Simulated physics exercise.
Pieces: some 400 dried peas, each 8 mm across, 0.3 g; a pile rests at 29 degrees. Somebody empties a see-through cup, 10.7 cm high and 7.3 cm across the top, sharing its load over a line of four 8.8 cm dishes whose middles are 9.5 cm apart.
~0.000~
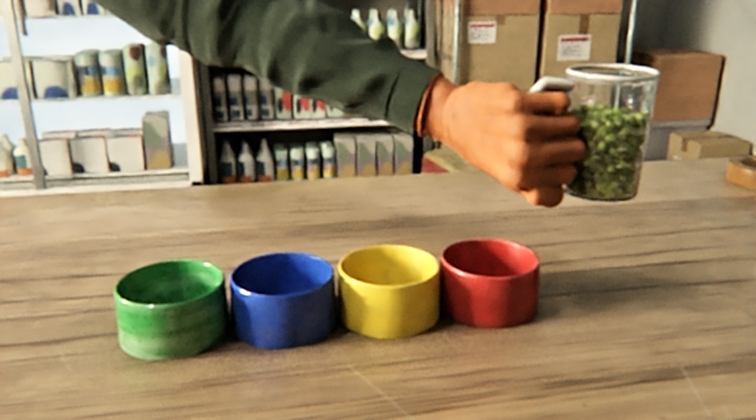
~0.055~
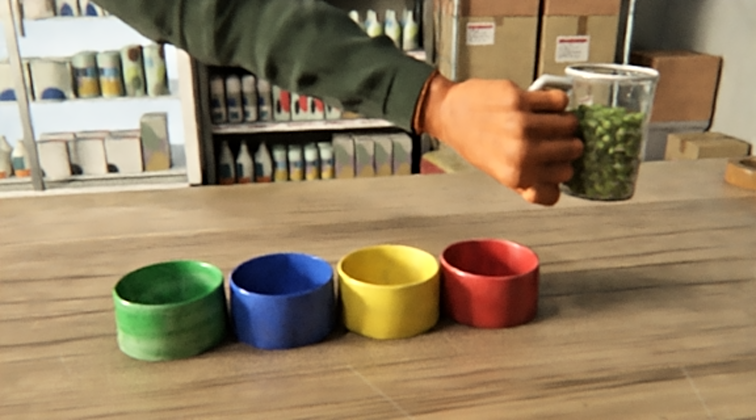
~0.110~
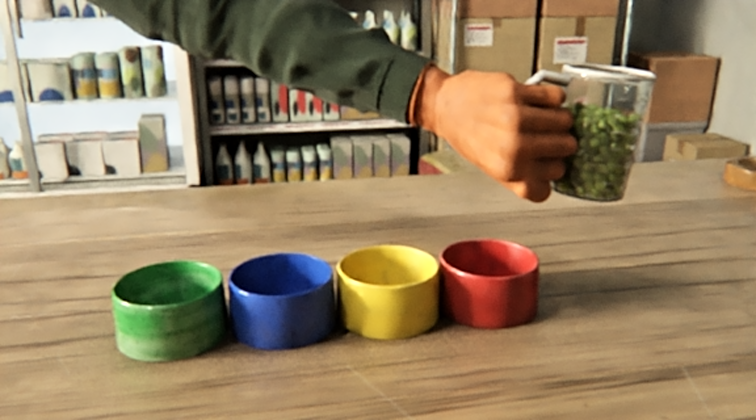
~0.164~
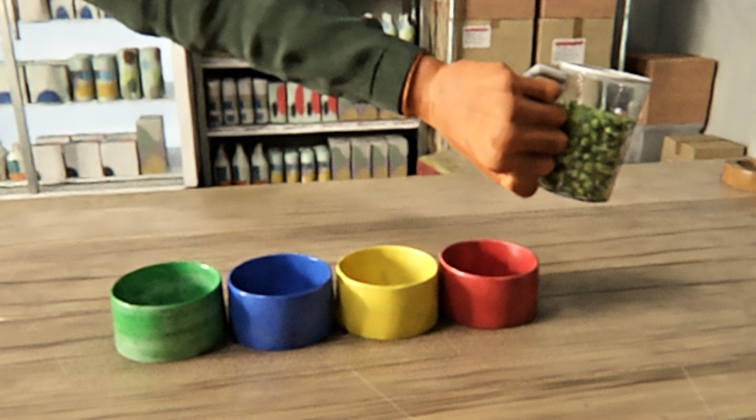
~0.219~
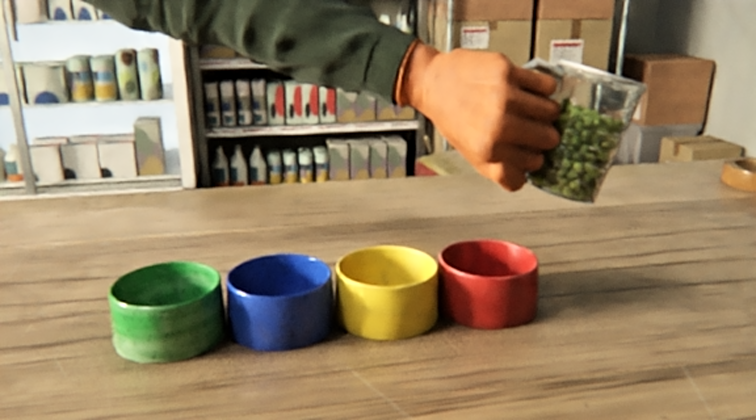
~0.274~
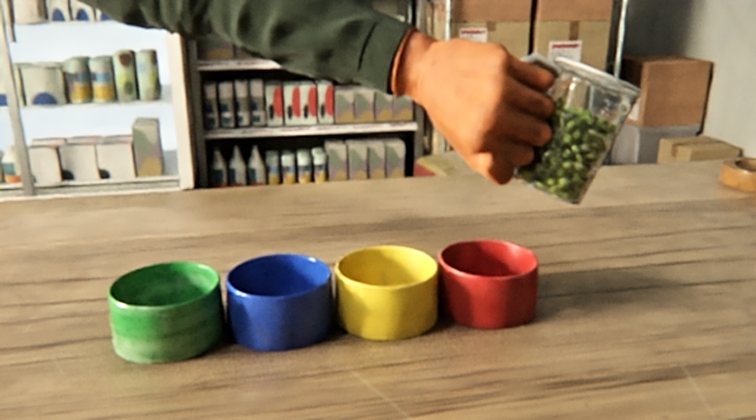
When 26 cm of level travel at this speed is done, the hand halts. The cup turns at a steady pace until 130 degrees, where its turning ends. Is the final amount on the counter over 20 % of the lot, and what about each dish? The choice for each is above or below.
Red - above it, blue - below it, green - below it, yellow - below it, counter - below it.
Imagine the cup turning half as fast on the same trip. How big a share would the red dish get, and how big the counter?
Red 0; counter 0.
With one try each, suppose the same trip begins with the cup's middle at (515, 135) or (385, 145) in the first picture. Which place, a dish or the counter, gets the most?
Yellow; blue.
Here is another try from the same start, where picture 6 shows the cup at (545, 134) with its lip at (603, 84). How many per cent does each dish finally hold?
You'd end up with red at 0, blue at 0, green at 0 and yellow at 100.
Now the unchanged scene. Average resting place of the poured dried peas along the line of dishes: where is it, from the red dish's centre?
1 cm to the left.
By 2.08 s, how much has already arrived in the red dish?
So far, roughly 80 per cent.
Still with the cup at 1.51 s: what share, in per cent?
About 0 per cent.
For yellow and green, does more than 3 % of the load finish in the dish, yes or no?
Checking yellow: It clears; checking green: It falls short.
Then, at 1.02 s, tilt 99 degrees; cup holds 95 %.
Then, at 1.51 s, tilt 130 degrees; cup holds 0 %, red 80 %, yellow 10 %.
After 2.08 s, tilt 130 degrees; cup holds 0 %, red 80 %, yellow 10 %.
In the end, at 2.4 s, red 80 %, blue 0 %, green 0 %, yellow 10 %, counter 10 %.
